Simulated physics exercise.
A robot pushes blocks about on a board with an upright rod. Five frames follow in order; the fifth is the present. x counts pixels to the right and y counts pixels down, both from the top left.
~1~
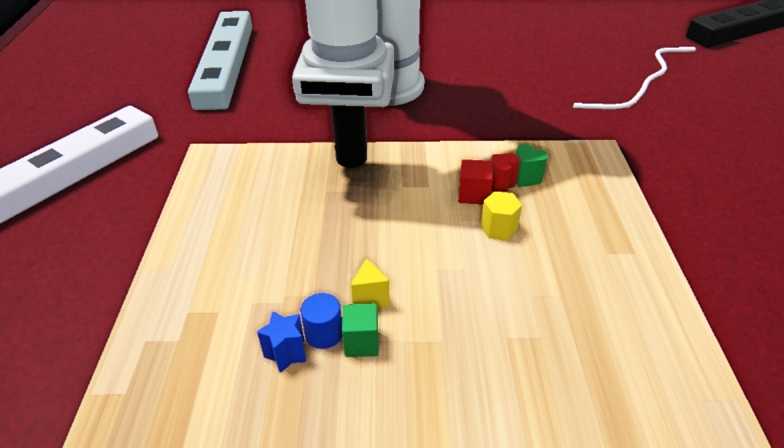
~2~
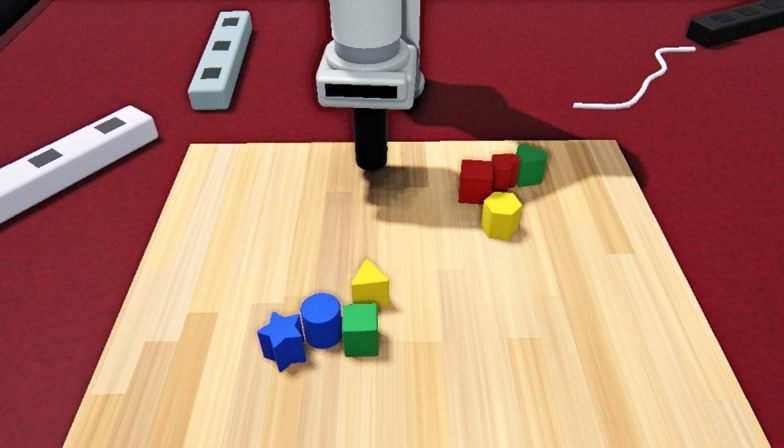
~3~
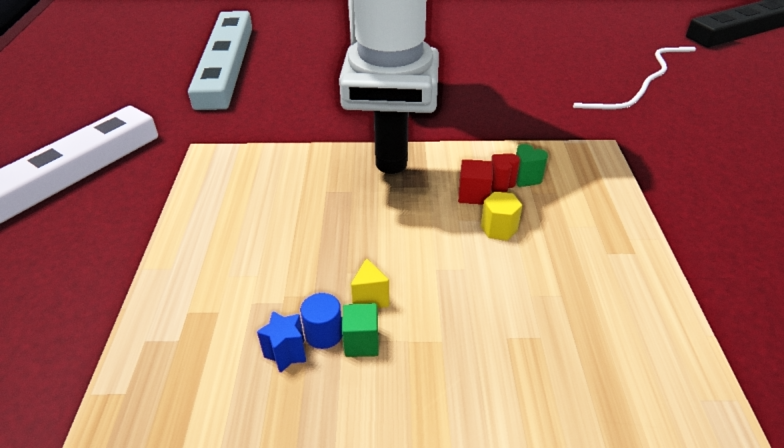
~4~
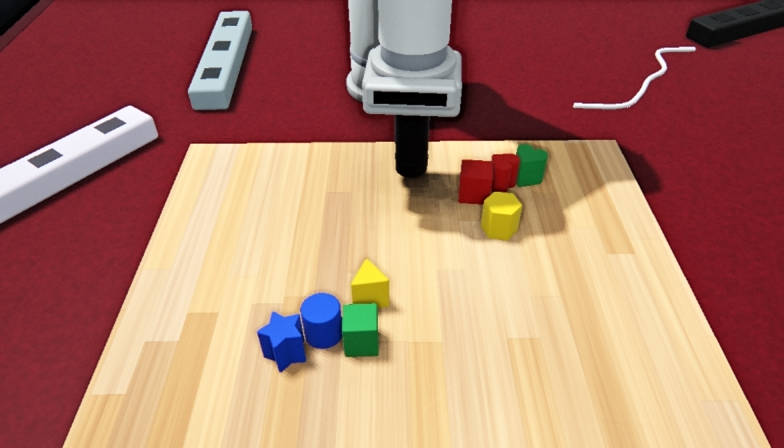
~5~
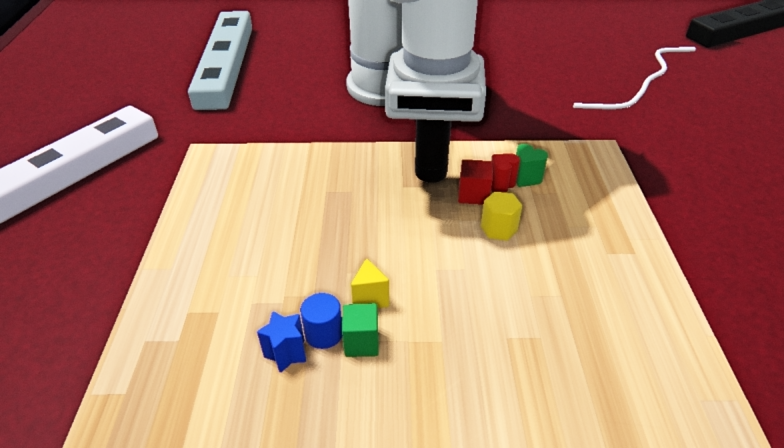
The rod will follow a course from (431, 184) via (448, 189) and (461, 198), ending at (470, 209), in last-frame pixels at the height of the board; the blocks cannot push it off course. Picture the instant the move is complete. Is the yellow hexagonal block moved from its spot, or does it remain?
Here's my answer: The yellow hexagonal block remains in position.
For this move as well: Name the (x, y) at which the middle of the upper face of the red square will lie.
I'd guess (506, 180).
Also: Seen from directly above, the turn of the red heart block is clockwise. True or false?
This is false.
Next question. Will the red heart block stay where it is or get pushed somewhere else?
That block ends up displaced.
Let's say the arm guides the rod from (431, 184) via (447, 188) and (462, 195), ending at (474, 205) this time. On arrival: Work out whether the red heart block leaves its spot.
It gets displaced.
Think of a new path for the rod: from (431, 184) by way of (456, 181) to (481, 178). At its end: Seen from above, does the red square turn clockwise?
Yes, I think so.
The first path, step by step. Halfway along, rod at (456, 182); red square at (491, 173); red heart block at (515, 162), turned 15° anticlockwise; green heart block at (536, 151).
At the end, rod at (471, 199); red square at (506, 180), turned 15° anticlockwise; yellow hexagonal block in place; red heart block at (522, 164), turned 40° anticlockwise; green heart block at (538, 151), turned 15° anticlockwise.
